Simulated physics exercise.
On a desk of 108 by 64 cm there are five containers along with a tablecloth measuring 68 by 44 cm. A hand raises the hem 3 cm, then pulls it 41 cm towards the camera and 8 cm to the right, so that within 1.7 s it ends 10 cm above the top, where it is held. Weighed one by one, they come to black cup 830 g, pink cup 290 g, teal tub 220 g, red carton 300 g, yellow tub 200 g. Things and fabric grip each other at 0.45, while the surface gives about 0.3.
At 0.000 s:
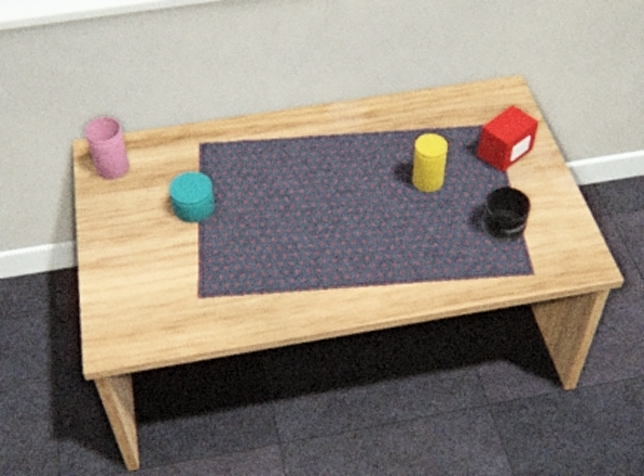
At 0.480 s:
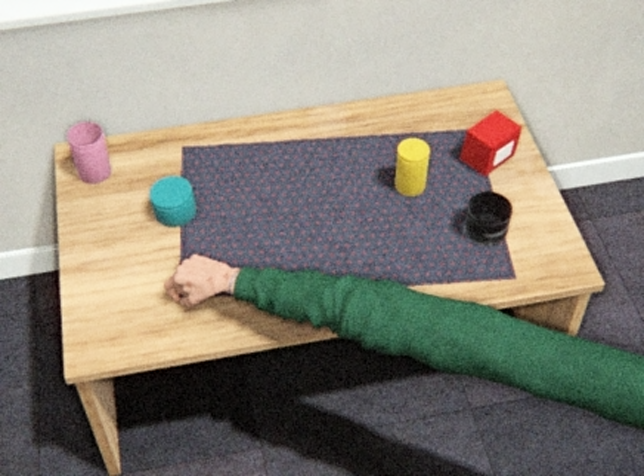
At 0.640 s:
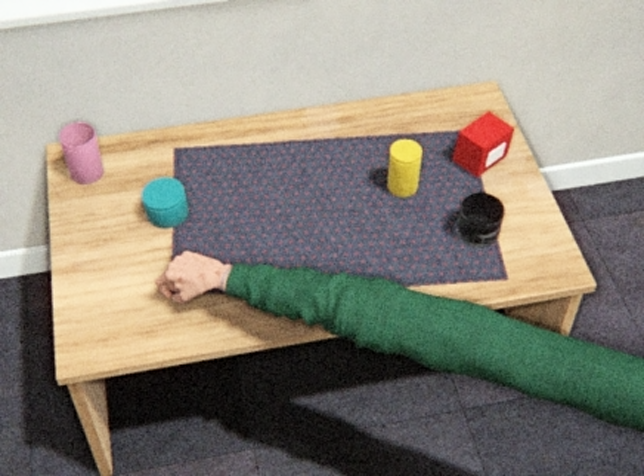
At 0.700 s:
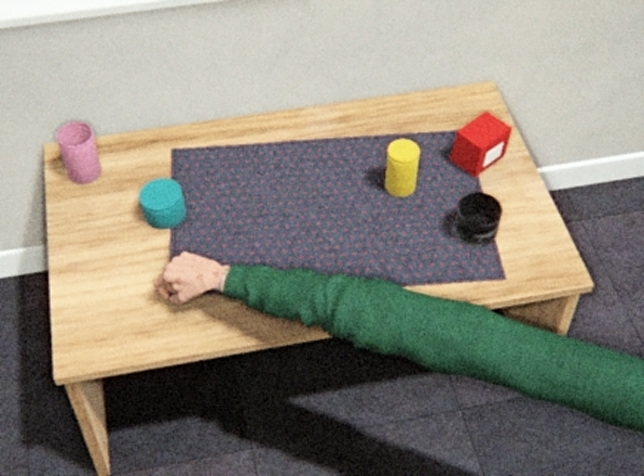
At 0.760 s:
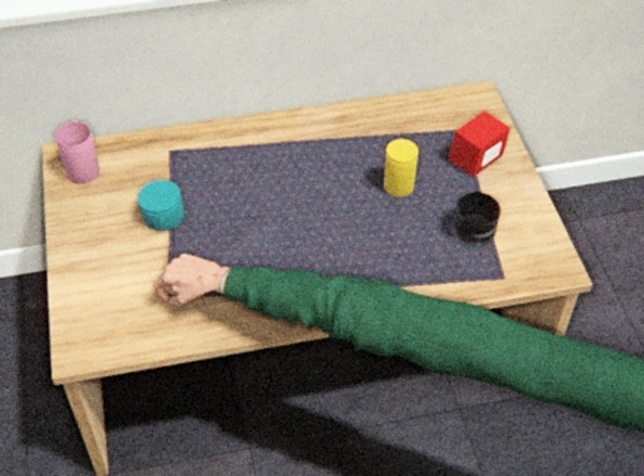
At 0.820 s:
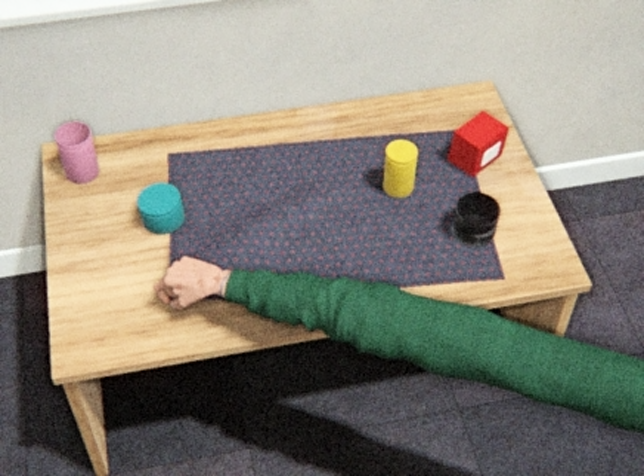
The clip opens on a wooden desk with pink and black cups, teal and yellow tubs and a red carton around a dark tablecloth. A green-sleeved arm then appears from the right, its hand at the cloth's near-left corner, as the view shifts slightly; the containers keep their places on the desk.
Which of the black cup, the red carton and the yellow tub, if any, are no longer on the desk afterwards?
My prediction: I'd say the black cup does not leave; I'd say the red carton does not leave; I'd say the yellow tub does not leave.
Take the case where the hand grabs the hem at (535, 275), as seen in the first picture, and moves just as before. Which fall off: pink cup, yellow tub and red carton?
Well, in that case the pink cup survives on top, the yellow tub tips off and the red carton tips off.
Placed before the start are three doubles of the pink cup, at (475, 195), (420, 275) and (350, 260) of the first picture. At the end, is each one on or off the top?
Log, in listed order - kept / lost / lost.
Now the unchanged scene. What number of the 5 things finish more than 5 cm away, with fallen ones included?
Tally: 3.
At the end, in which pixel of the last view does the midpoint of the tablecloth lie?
Around (315, 301).
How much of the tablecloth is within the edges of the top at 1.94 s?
About 70 per cent.
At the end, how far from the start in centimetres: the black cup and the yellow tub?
Black cup: 10 cm; yellow tub: 25 cm.
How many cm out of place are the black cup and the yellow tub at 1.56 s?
For the black cup it's around 2 cm, and for the yellow tub around 10 cm.
At 1.2 s, 100 % of the tablecloth is still over the top; yellow tub 4 cm off its start, red carton 2 cm off its start, teal tub 12 cm off its start.
At 1.6 s, 90 % of the tablecloth is still over the top; yellow tub 11 cm off its start, red carton 3 cm off its start, black cup 2 cm off its start.
At 1.9 s, 70 % of the tablecloth is still over the top; yellow tub 20 cm off its start at (361, 211), black cup 8 cm off its start at (457, 230), red carton 3 cm off its start at (466, 130).
At 2.3 s, 60 % of the tablecloth is still over the top; yellow tub 24 cm off its start, black cup 10 cm off its start, red carton 3 cm off its start.
At 3.9 s, 60 % of the tablecloth is still over the top; yellow tub 24 cm off its start at (352, 228), black cup 10 cm off its start at (450, 239), red carton 3 cm off its start at (466, 130), teal tub 33 cm off its start at (156, 321).
